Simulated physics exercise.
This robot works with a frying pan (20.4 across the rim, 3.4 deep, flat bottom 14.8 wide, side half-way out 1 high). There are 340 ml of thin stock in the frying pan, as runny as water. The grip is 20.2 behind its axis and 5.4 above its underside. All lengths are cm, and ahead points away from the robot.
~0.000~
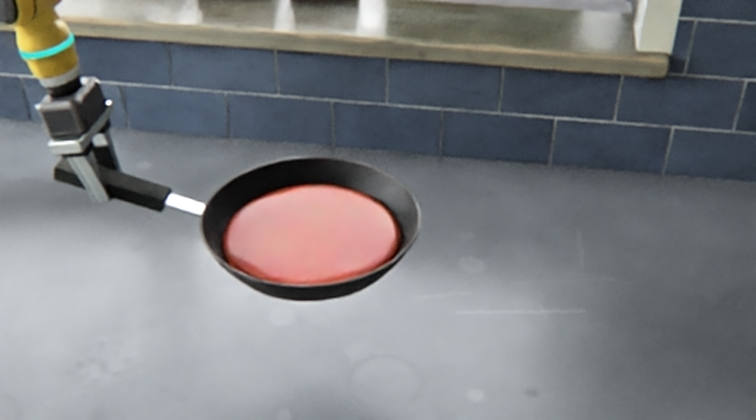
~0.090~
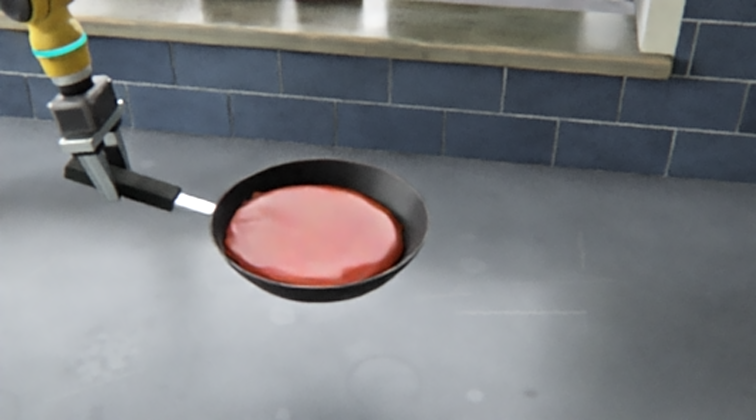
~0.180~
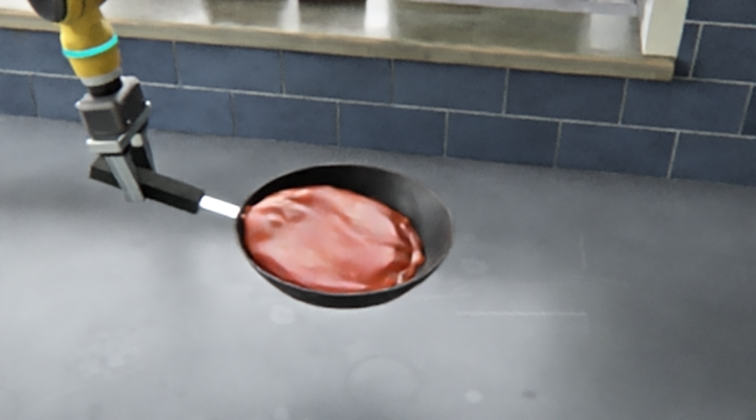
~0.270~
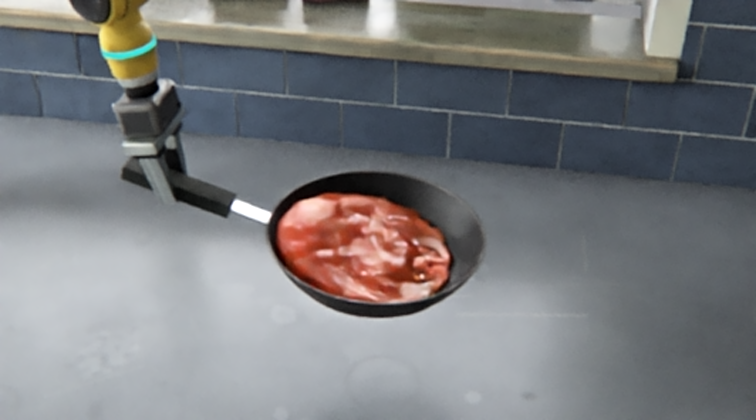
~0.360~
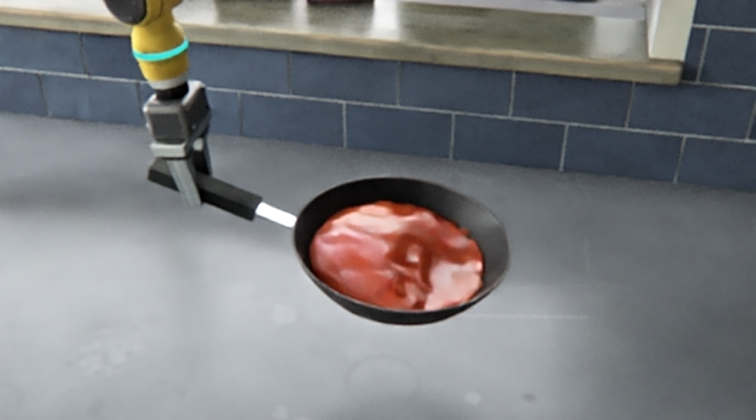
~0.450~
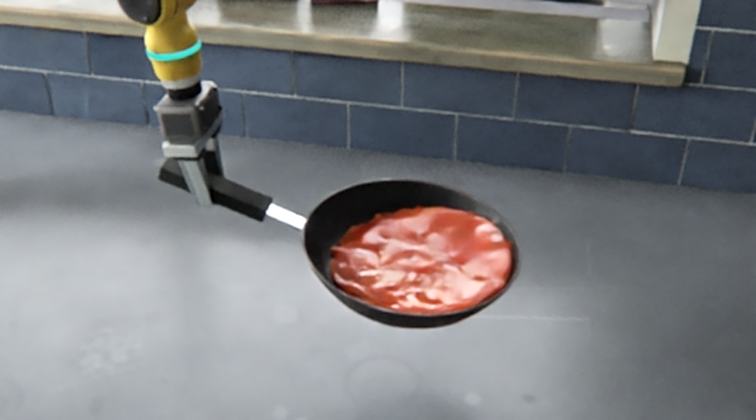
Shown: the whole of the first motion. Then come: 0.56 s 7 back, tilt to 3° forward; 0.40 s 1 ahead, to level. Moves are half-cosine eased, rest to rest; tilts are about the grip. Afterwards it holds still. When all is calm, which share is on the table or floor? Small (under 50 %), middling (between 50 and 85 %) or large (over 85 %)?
A small share, under 50 %, ends on the table or floor.
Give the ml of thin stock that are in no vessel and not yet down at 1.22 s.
Some 0 ml.
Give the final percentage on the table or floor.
Near 35 %.
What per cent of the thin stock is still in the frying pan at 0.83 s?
Some 65 per cent.
After 0.83 s, tilted 3° forward, liquid up to 17 above the table; 230 ml in the frying pan, 110 ml on the table or floor, 10 ml in the air or running down outside.
After 1.22 s, tilted 1° forward, liquid up to 16 above the table; 230 ml in the frying pan, 115 ml on the table or floor.
After 1.61 s, level, liquid up to 16 above the table; 230 ml in the frying pan, 115 ml on the table or floor.
After 2.41 s, level, liquid up to 16 above the table; 230 ml in the frying pan, 115 ml on the table or floor.
At rest, 230 ml in the frying pan, 115 ml on the table or floor. That is 34 % on the table or floor.
